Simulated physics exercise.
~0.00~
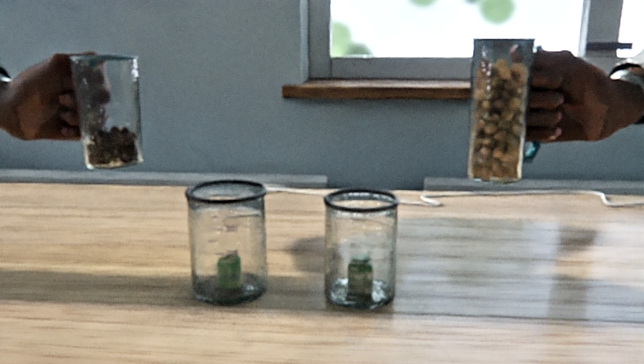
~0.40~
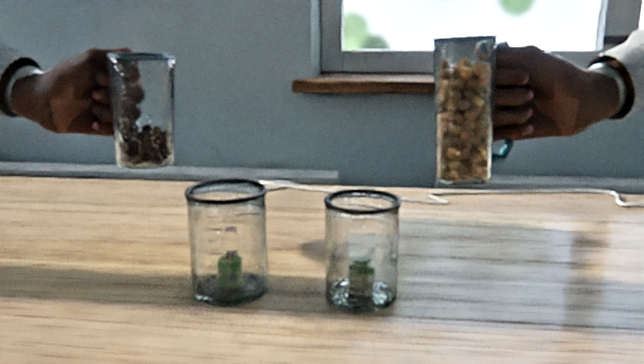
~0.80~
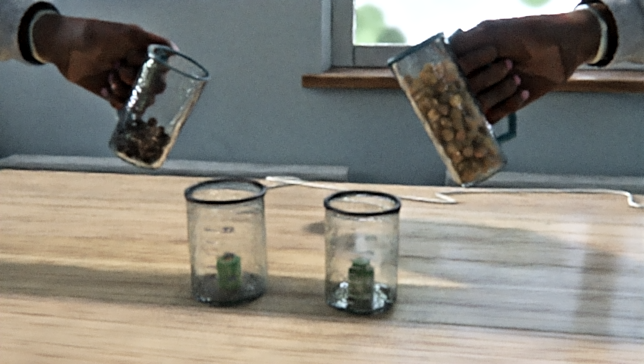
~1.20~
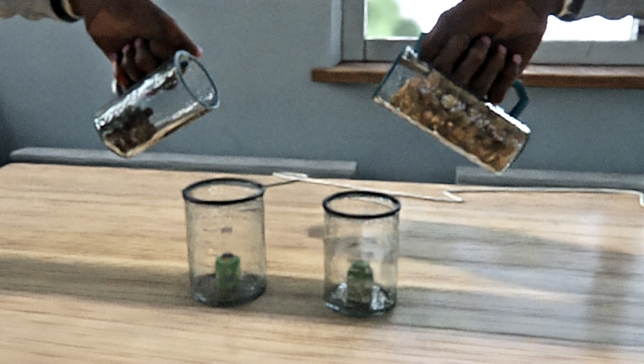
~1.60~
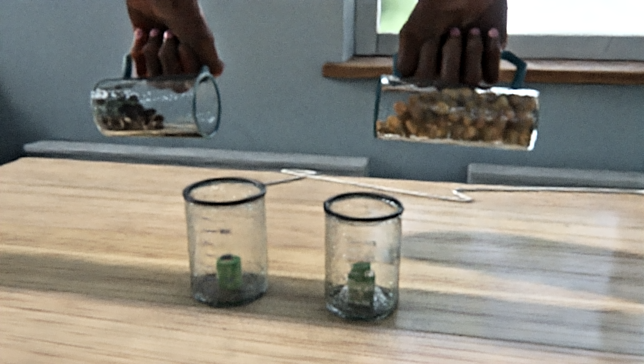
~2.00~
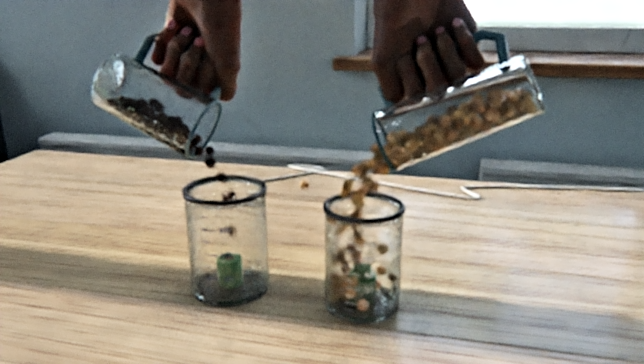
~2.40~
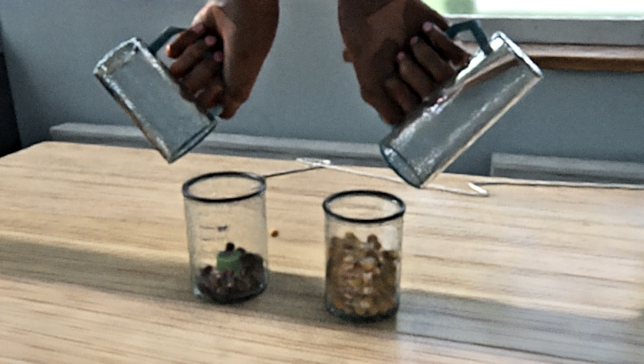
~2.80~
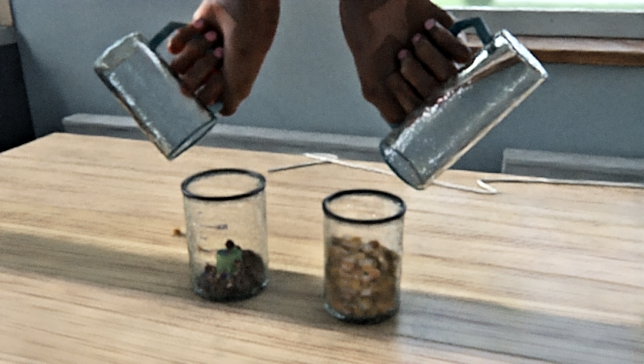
We see two hands tip glass mugs over two clear beakers, each holding a small green object, pouring dark pieces into the left and tan pieces into the right until the mugs are empty; the left object still shows, while the right one is covered.
